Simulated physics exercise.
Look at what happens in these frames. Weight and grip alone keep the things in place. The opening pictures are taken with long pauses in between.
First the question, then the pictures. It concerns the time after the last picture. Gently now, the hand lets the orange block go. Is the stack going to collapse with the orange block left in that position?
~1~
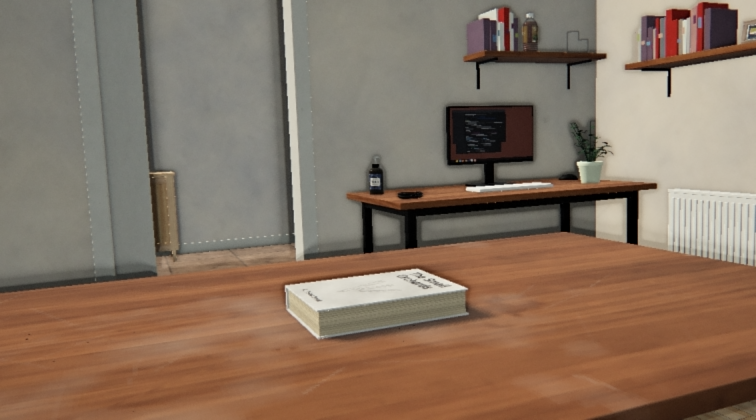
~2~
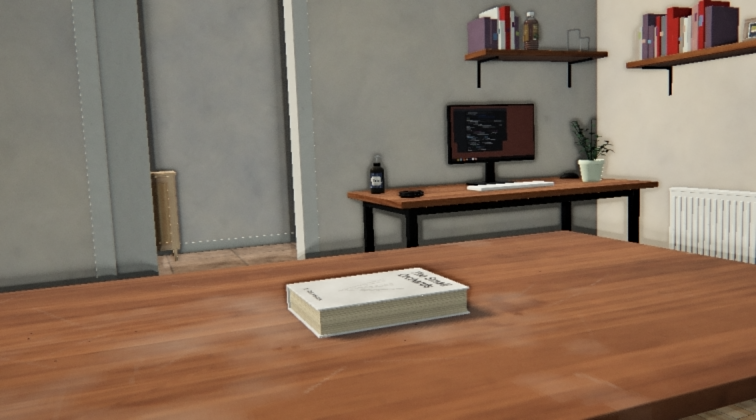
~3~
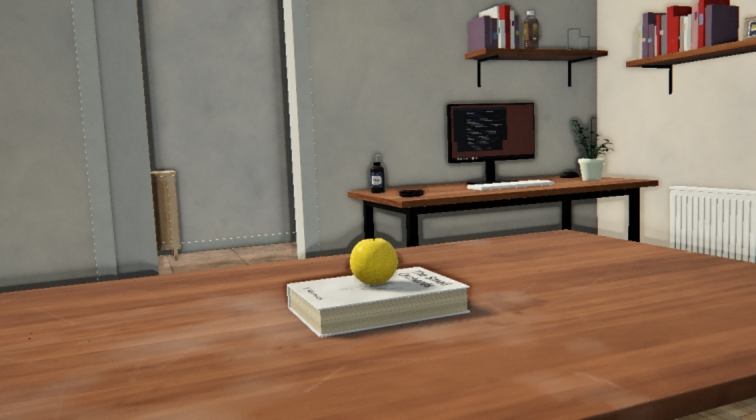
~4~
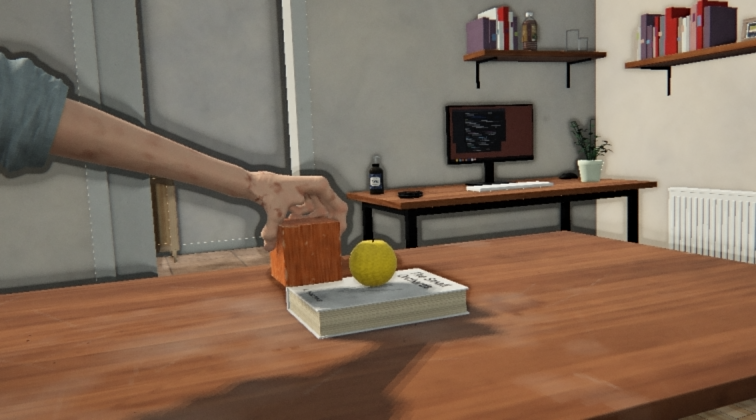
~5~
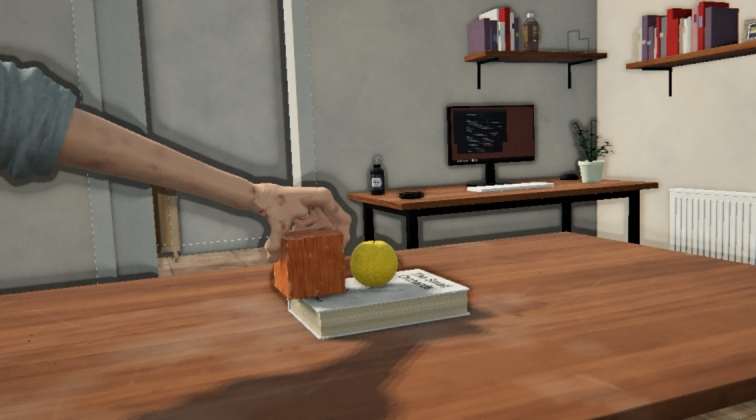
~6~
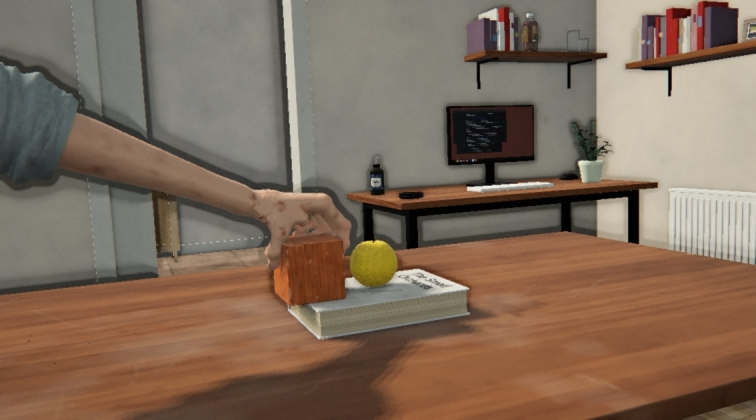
I expect everything to stay in place.
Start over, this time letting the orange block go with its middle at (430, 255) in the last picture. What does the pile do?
Observed: Pile steady.
Then, 1.30 s on from there, no change.
Then, 2.30 s on from there, orange block resting near (308, 267).
In the end, all 3 unmoved. At the end, from the last picture's camera, orange block near (308, 267). The pile keeps its balance.
